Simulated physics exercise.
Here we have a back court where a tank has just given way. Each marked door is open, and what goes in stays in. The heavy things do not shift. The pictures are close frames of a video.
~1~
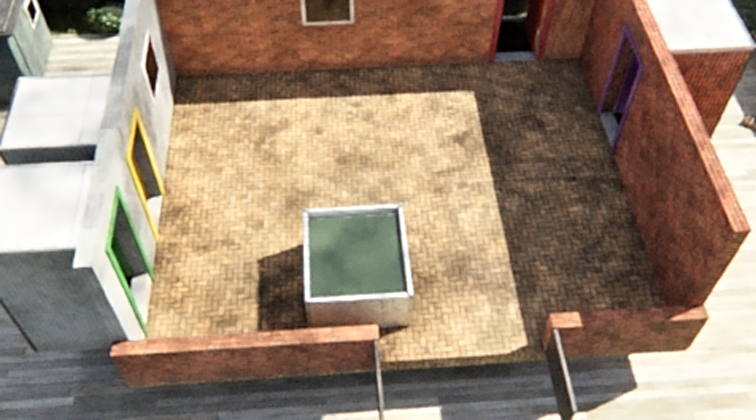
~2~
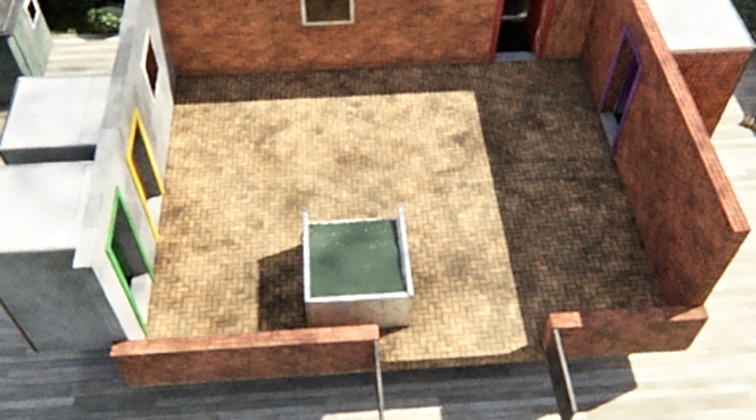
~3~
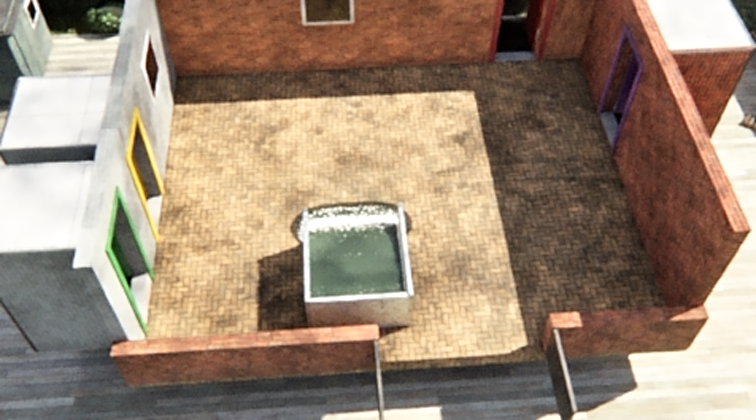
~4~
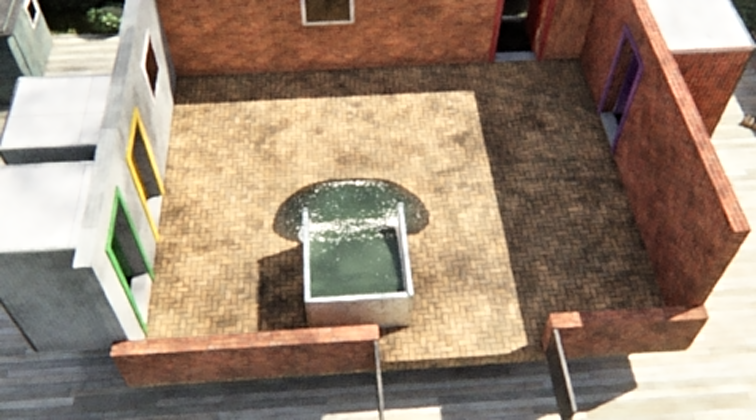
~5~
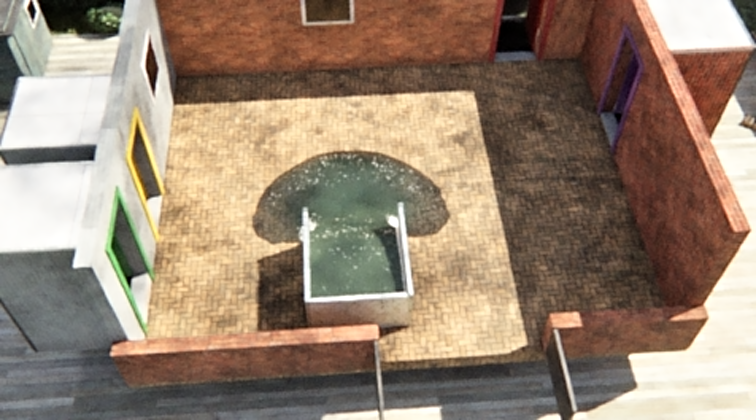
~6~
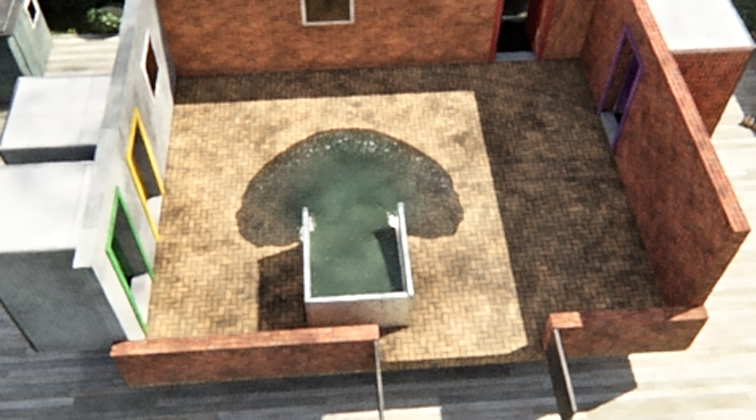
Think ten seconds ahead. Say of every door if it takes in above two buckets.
The red door takes more than that; the yellow door stays under that; the green door stays under that; the purple door stays under that.
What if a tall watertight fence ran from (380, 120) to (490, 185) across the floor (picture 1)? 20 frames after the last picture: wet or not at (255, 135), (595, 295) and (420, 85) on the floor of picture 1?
One after the other: Awash, dry, wet.
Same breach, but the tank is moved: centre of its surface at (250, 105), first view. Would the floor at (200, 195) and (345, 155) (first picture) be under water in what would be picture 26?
As listed: Covered, clear.
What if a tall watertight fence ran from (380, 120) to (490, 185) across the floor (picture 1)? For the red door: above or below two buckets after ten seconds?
The red one lets less in.
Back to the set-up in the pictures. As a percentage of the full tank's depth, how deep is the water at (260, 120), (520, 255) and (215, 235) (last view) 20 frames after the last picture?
About 4, 0 and 0 per cent.
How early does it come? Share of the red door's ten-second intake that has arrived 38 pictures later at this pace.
Close to 55 %.
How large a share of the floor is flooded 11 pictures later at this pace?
Roughly 45 per cent.
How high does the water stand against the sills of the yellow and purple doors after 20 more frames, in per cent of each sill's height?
About 30 and 0 per cent.
A moment on, water covers 35 % of the floor; the red door not reached, the yellow door not reached, the green door not reached, the purple door not reached.
Next, water covers 45 % of the floor; the red door not reached, the yellow door not reached, the green door not reached, the purple door not reached.
Then, water covers 50 % of the floor; the red door under two buckets in, the yellow door wet at the sill, nothing in, the green door not reached, the purple door not reached.
Later, water covers 70 % of the floor; the red door over two buckets in, the yellow door under two buckets in, the green door wet at the sill, nothing in, the purple door wet at the sill, nothing in.
In the end, water covers 95 % of the floor; the red door over two buckets in, the yellow door under two buckets in, the green door wet at the sill, nothing in, the purple door wet at the sill, nothing in.
